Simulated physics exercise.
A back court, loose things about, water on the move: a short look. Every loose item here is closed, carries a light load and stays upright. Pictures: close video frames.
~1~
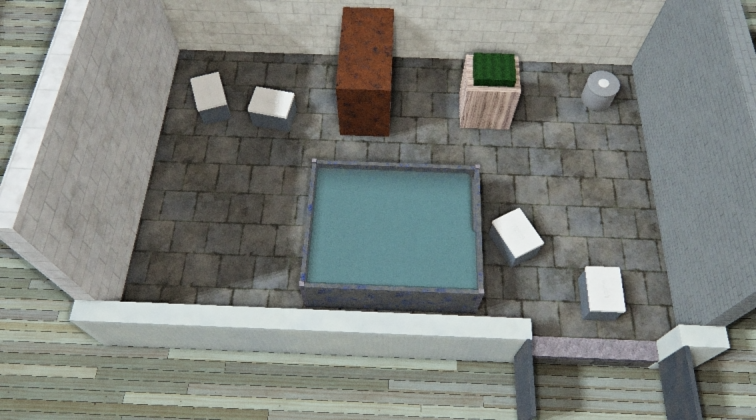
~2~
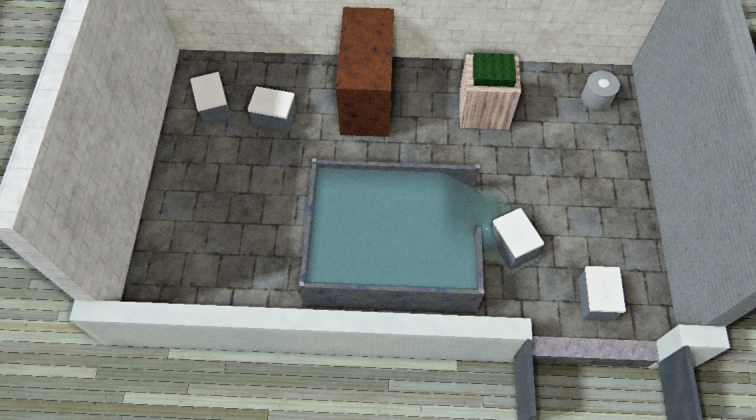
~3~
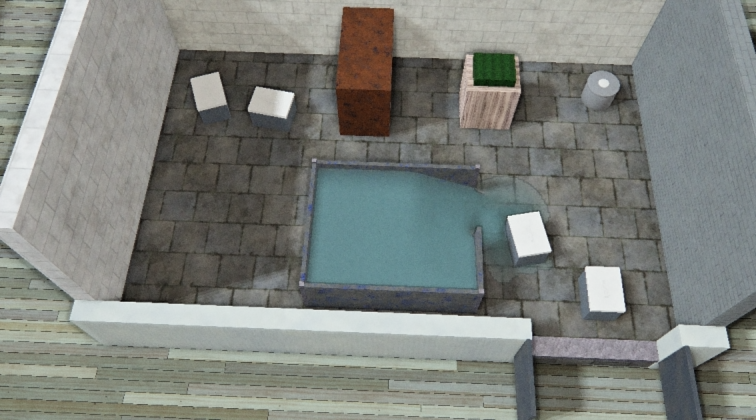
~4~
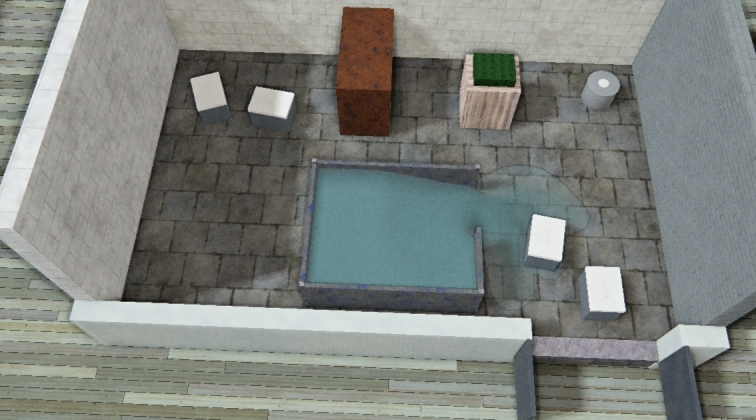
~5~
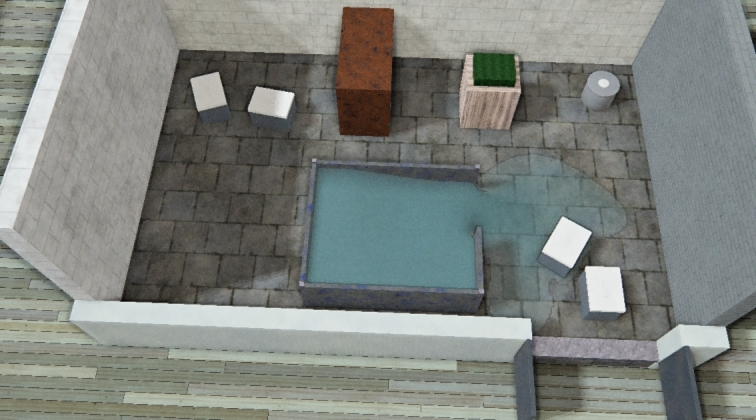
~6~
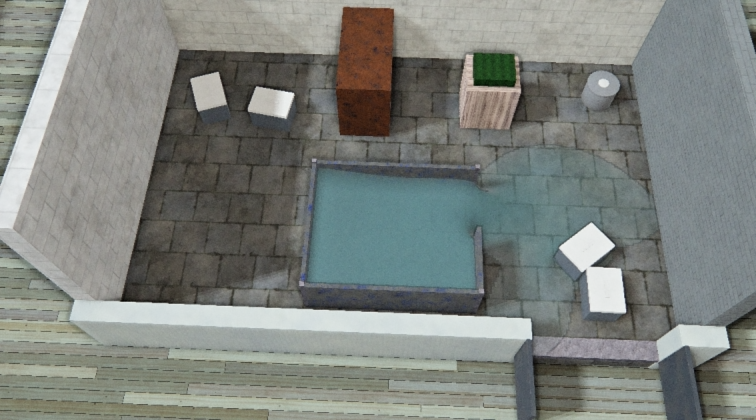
Water pours from the pool's right side and pushes a white-topped block rightward across the floor.
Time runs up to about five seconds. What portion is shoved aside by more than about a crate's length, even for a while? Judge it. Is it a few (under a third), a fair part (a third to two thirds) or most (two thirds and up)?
A fair part.
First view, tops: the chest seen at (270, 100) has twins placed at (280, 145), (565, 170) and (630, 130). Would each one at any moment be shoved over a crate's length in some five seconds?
Result by item: Stays where it is / gets dislodged / gets dislodged.
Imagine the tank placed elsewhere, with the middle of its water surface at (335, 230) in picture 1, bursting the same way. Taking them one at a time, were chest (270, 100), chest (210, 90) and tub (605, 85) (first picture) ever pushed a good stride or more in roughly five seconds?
The first: Did not travel far; the second: Did not travel far; the third: Travelled far enough.
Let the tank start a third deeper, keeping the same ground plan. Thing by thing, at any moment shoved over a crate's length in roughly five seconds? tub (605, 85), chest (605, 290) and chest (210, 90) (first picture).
Taking each in turn, the answer is did it, did it, came up short.
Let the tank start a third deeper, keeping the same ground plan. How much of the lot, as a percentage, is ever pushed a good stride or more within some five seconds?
About 60 %.
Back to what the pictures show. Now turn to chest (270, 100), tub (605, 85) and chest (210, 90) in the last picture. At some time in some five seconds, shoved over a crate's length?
Entry one never gets that far, entry two gets that far, entry three never gets that far.
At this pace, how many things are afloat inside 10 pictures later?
The total here is 2.
A moment on, 1 of 5 are well off their spots; 0 afloat.
Next, 2 of 5 are well off their spots; 2 afloat.
Later, 3 of 5 are well off their spots; 2 afloat.
In the end, 3 of 5 are well off their spots, and 3 have been at some point; 1 afloat.
